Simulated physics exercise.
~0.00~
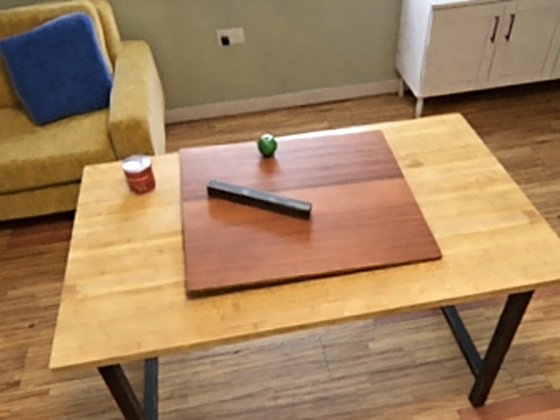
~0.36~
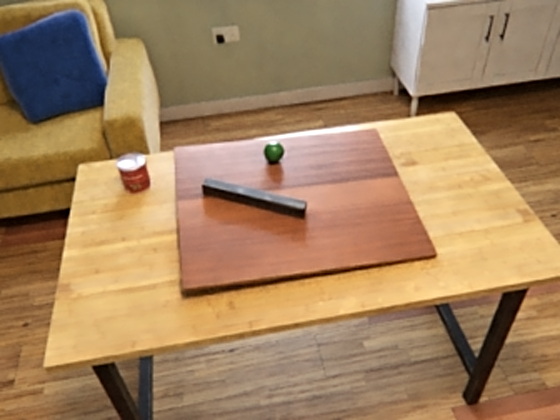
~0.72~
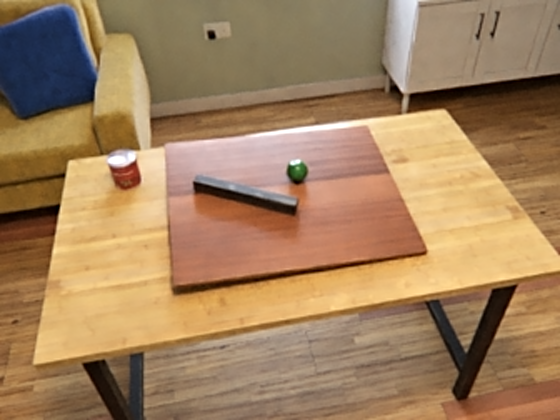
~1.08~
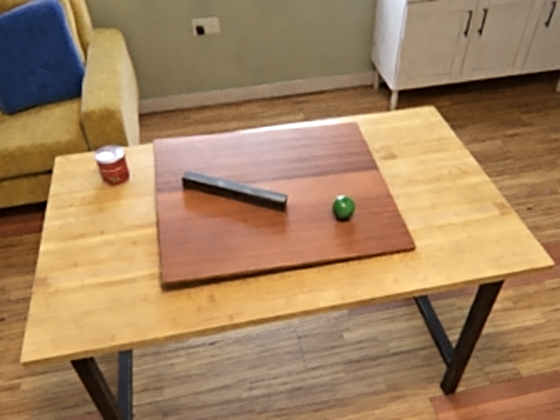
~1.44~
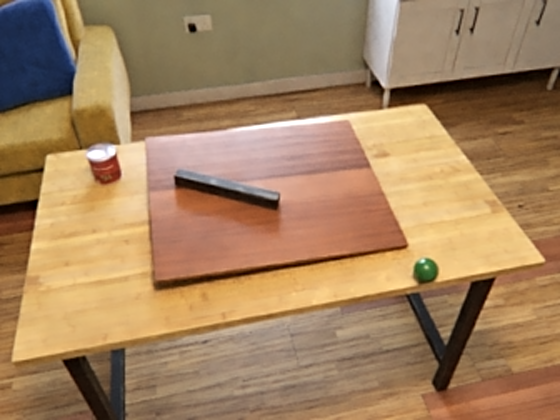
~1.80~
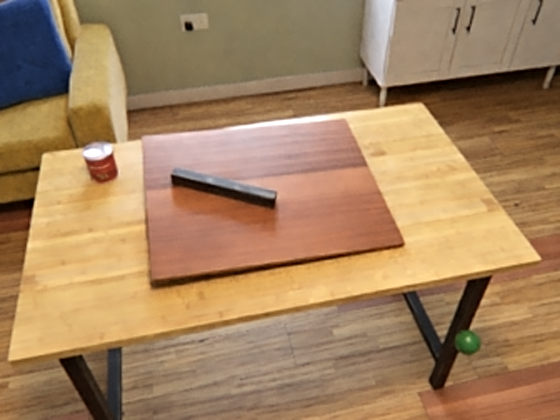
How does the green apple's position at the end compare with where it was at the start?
At the start the green apple is near the far edge of the reddish-brown board. At the end it is off the table, below the near edge and beside the right-hand leg.
